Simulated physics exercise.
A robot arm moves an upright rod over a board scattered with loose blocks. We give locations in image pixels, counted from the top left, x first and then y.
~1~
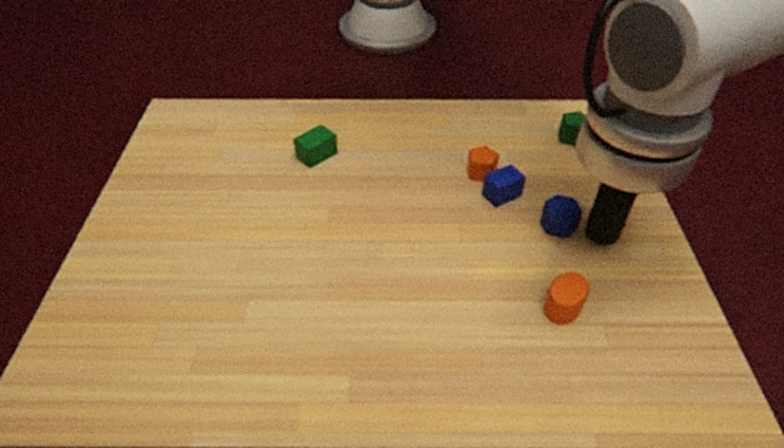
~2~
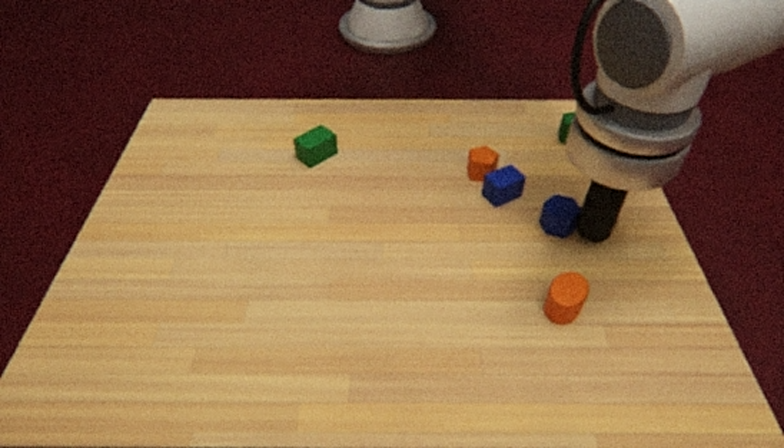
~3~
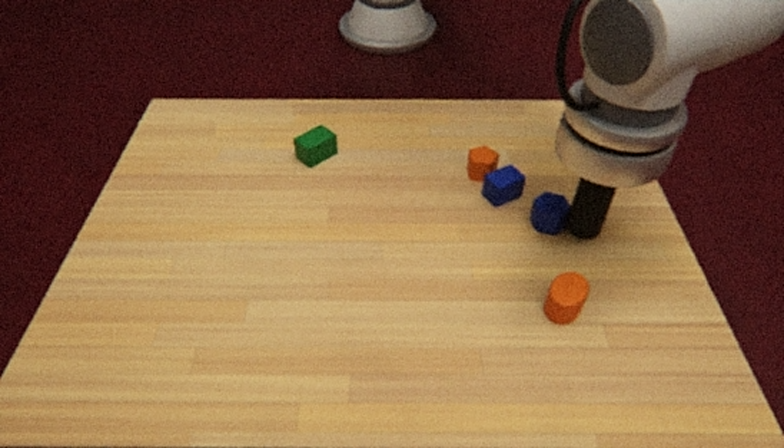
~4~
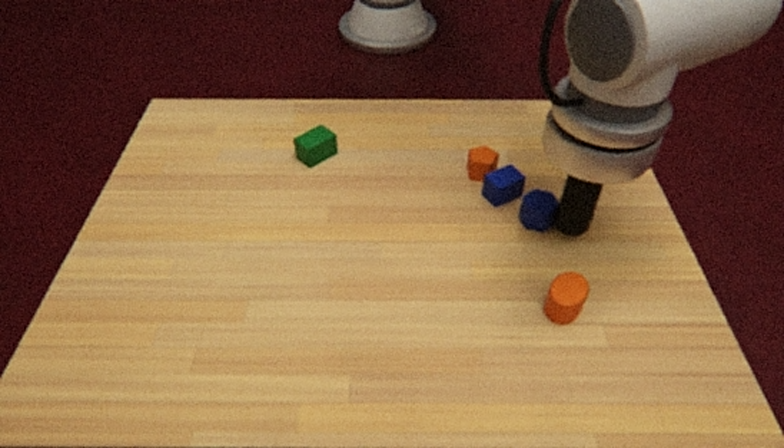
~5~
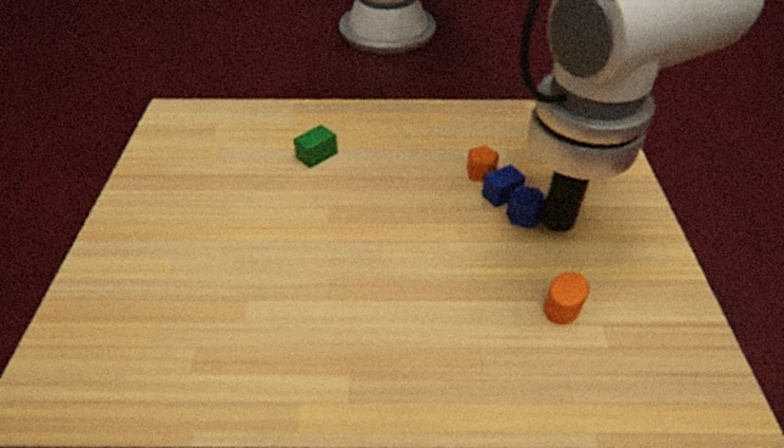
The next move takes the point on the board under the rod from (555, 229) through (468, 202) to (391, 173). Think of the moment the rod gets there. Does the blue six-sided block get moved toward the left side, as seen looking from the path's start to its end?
My answer is yes.
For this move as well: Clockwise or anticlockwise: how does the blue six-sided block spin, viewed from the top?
Counter-clockwise, from overhead.
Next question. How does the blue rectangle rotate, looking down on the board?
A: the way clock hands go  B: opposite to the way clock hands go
My answer is option A.
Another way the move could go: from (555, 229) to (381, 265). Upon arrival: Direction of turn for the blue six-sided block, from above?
Watching from overhead, you'd notice the blue six-sided block rotating clockwise.
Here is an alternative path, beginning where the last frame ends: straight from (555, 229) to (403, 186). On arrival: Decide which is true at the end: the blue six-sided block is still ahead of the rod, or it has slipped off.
Still leading.
On the path given first. One third of the way, rod (497, 203); orange pentagonal block (484, 152); blue rectangle (496, 170), turned 40° clockwise; blue six-sided block (467, 186), turned 35° anticlockwise.
Two thirds of the way, rod (441, 185); orange pentagonal block (484, 150); blue rectangle (494, 169), turned 50° clockwise; blue six-sided block (409, 173), turned 65° anticlockwise.
At the end, rod (391, 166); green rectangle unmoved; orange pentagonal block (484, 150); blue rectangle (494, 169), turned 50° clockwise; blue six-sided block (367, 167), turned 140° anticlockwise.
